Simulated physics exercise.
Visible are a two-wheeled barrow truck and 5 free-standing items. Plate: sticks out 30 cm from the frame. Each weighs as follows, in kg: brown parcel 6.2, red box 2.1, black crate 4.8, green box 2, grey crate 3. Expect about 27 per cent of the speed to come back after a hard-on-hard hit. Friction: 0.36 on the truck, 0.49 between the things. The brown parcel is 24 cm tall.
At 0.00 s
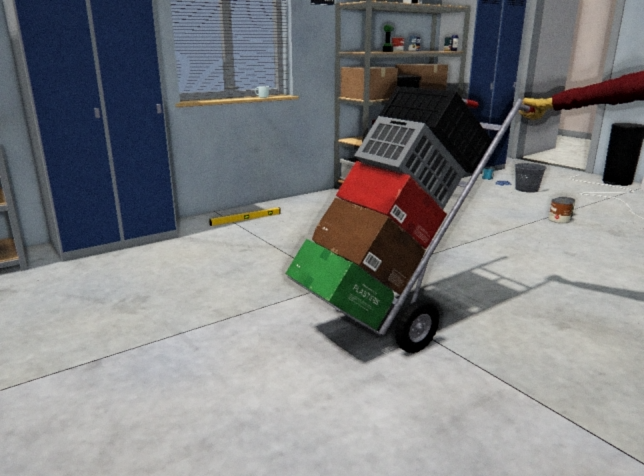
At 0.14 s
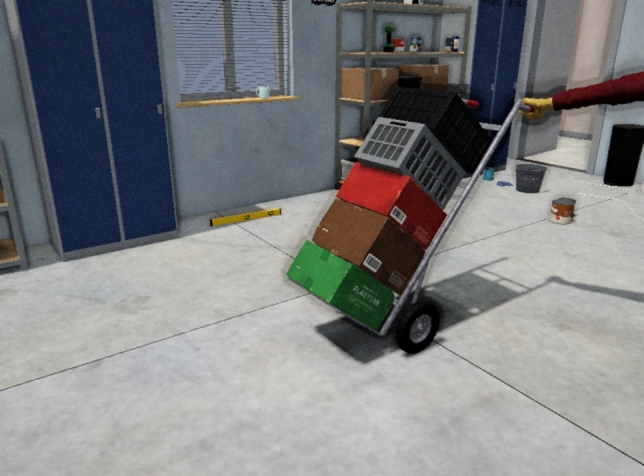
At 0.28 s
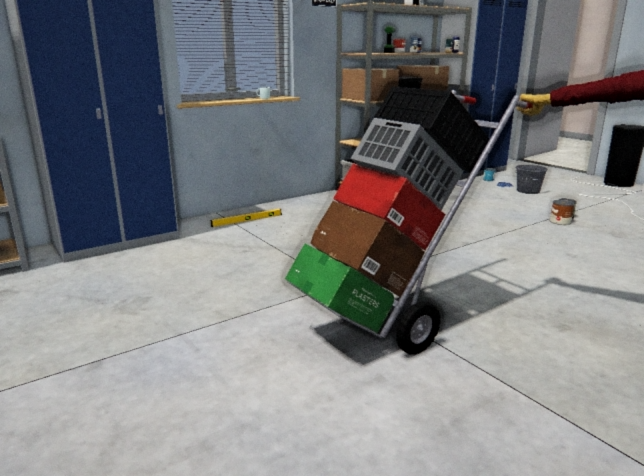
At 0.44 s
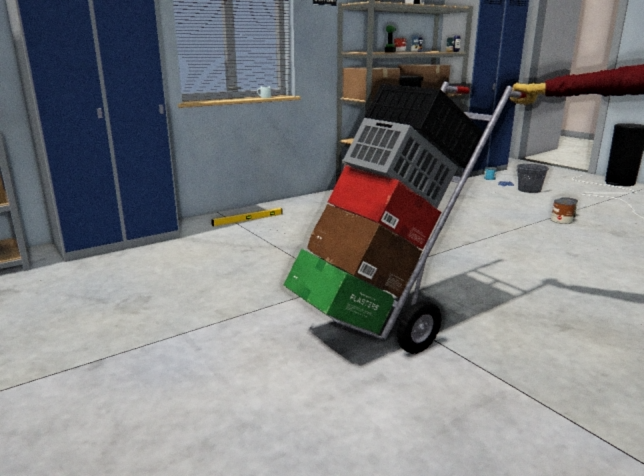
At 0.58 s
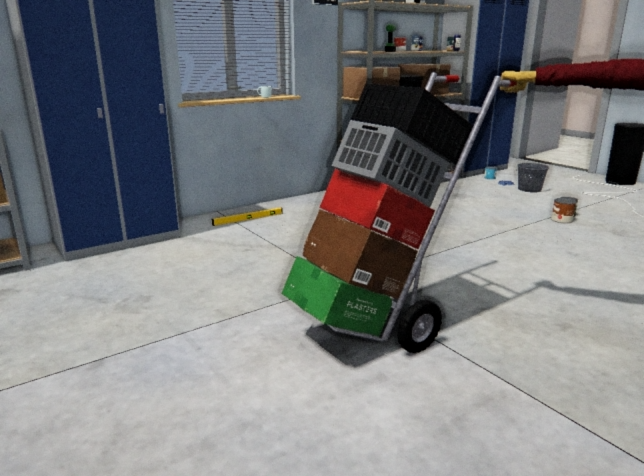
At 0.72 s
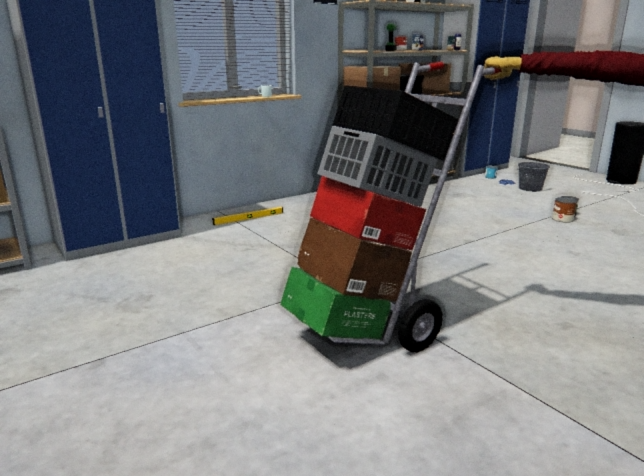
A gloved hand tilting a hand truck stacked with three boxes and two crates from a deep lean to a more upright angle.
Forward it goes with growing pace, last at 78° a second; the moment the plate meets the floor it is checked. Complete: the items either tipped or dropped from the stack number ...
... at least three.
Around 2.02 s, truck upright; red box tipped 28° against what carries it near (278, 251); brown parcel tipped 28° against what carries it near (303, 286); black crate tipped 28° against what carries it.
Around 2.52 s, truck upright; brown parcel, red box, black crate and grey crate now dropped from the stack; green box on its side.
Finally (3.6 s), dropped from the stack, brown parcel, red box, black crate and grey crate; on their side or leaning hard on the truck, green box. Final places as that camera would see them, brown parcel near (187, 360), red box near (90, 419).
